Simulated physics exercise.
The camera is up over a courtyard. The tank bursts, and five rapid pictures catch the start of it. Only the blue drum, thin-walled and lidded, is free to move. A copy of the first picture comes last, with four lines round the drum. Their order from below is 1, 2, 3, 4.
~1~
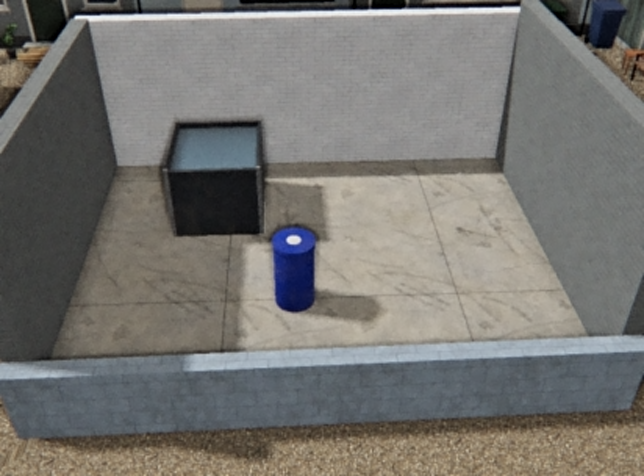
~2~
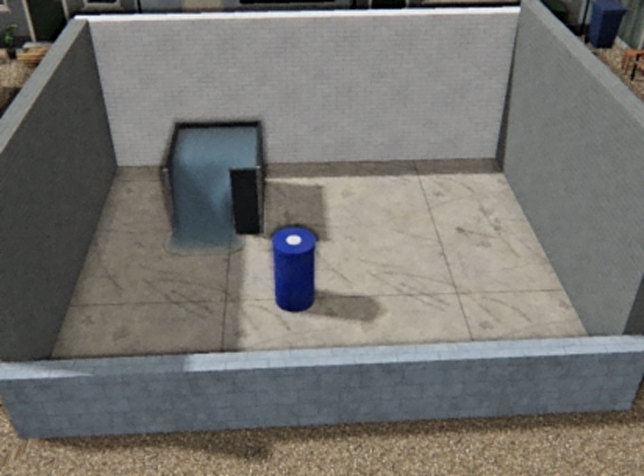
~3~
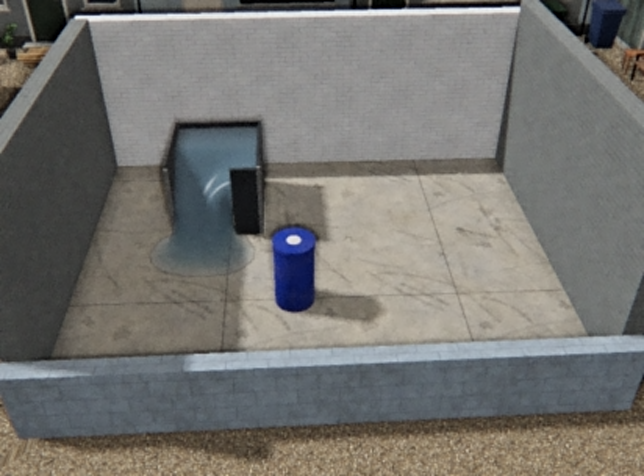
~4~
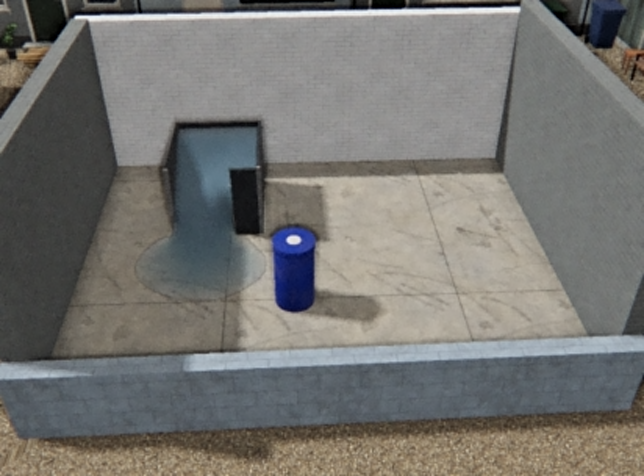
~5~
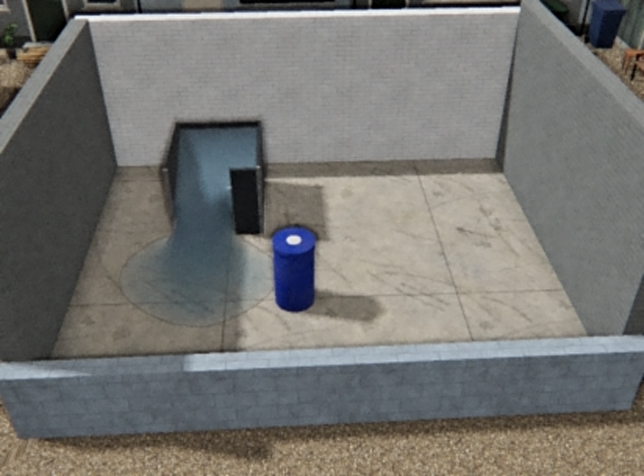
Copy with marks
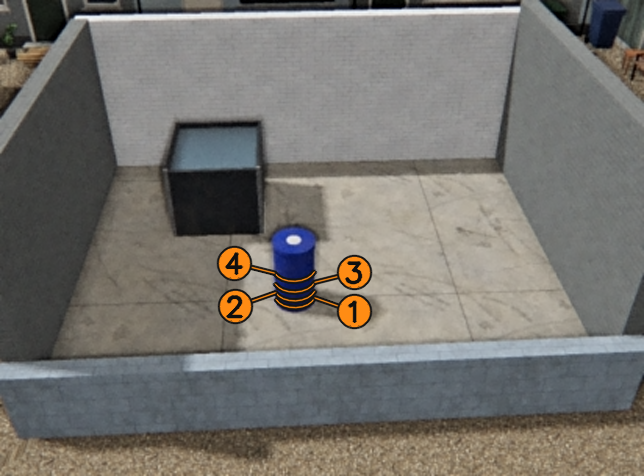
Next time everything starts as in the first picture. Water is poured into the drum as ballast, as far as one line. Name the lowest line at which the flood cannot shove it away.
The limit is 2.
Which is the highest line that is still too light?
Line 1.
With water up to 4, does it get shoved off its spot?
No, that is safe.
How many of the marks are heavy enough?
Three.
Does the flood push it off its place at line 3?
No, that is safe.
On the marked copy, 1 at (295, 307); 2 at (295, 300); 3 at (295, 292); 4 at (295, 281); from the bottom up 1, 2, 3, 4.
For line 1, it is pushed about its own width away.
For line 2, it does not move.
For line 3, it does not move.
For line 4, it does not move.
